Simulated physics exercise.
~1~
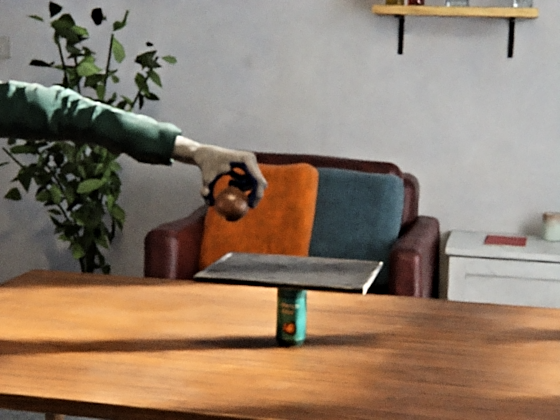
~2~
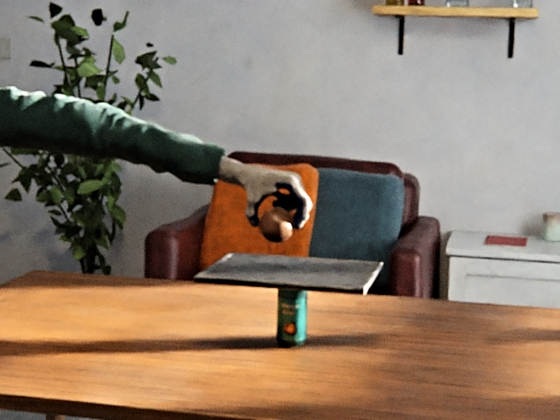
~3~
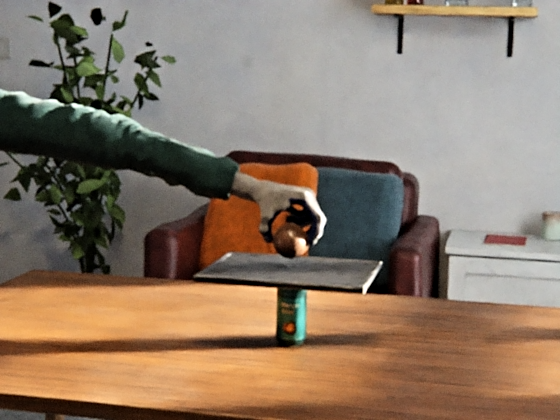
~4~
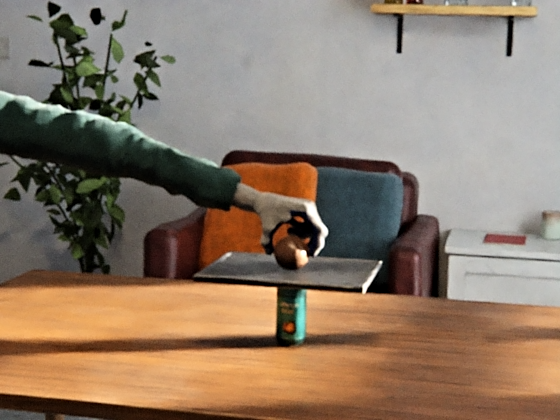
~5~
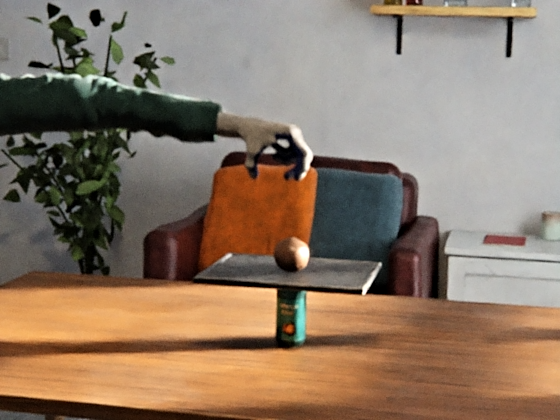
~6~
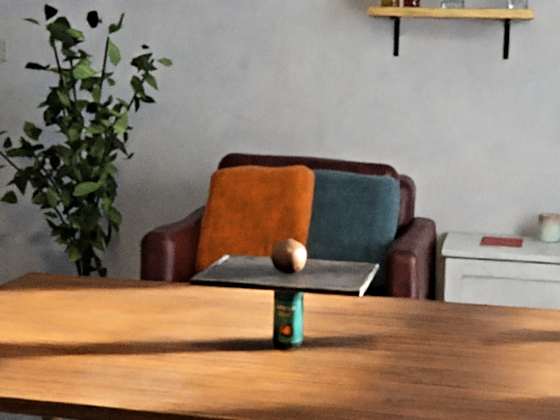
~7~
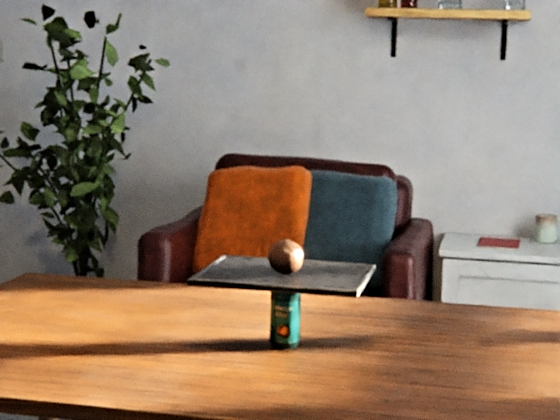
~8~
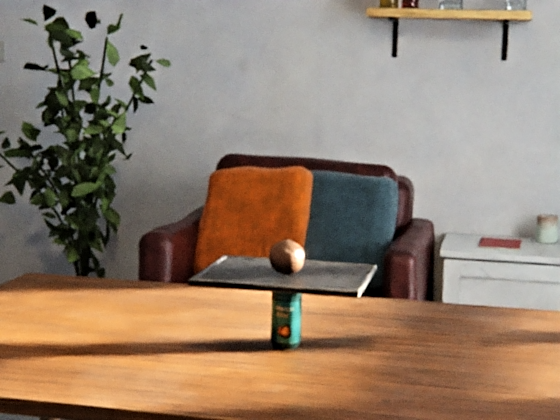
An arm in a dark green sleeve reaches in from the left over a wooden table, seen from the front by a slightly swaying camera, with a red-brown armchair holding orange and blue cushions behind. On the table, a flat black lid rests across the top of a turquoise can. The hand carries a brown onion to the right, lowers it onto the lid near the middle, then lets go and draws back out of view to the left. The onion stays where it was set, and the little tower remains balanced with everything in place.
